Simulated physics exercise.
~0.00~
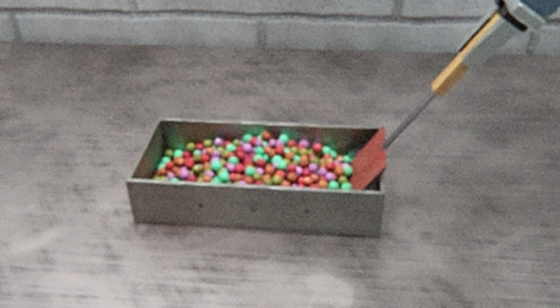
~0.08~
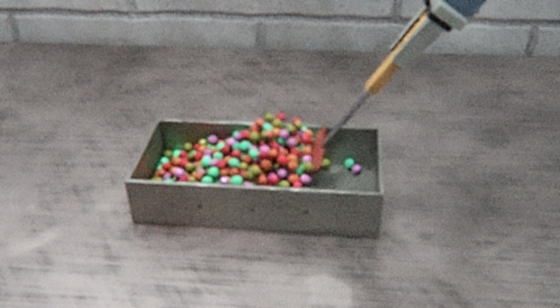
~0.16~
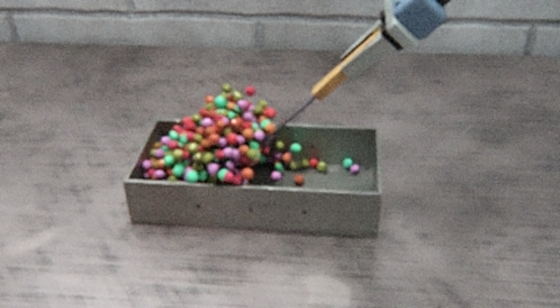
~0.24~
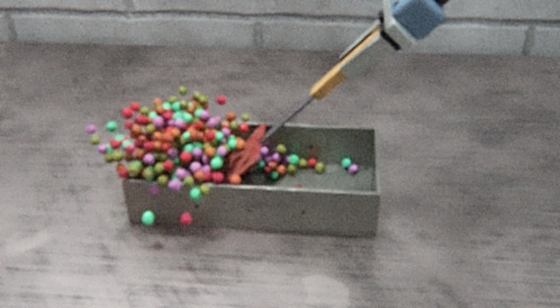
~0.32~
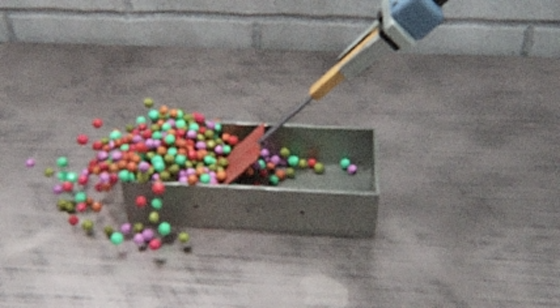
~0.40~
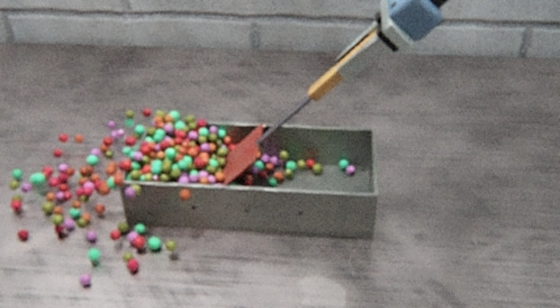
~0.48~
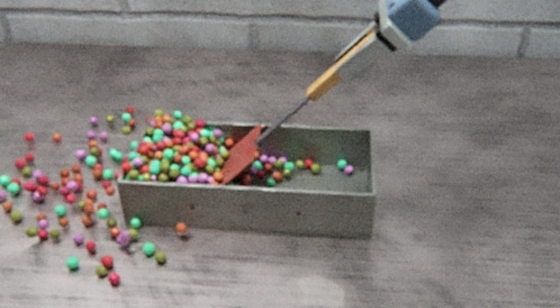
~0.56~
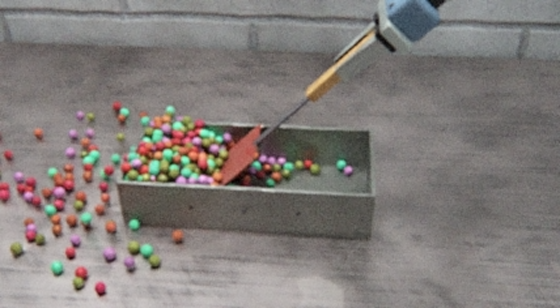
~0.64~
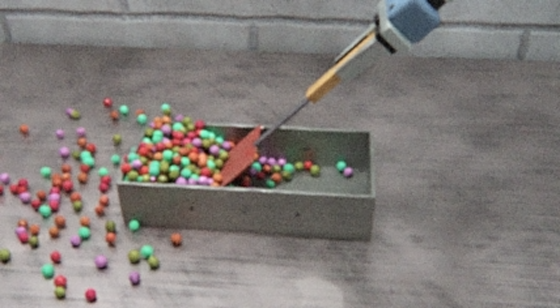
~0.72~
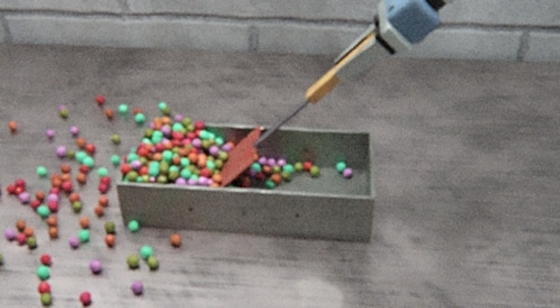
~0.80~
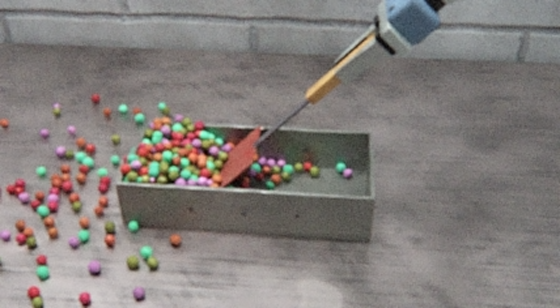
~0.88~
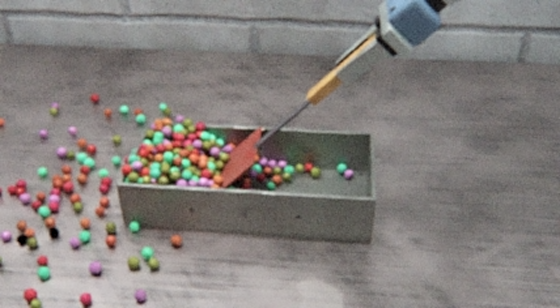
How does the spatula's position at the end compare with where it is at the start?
It starts at the right end of the trough and ends up farther left, resting a little left of the trough's middle against the heaped sweets.
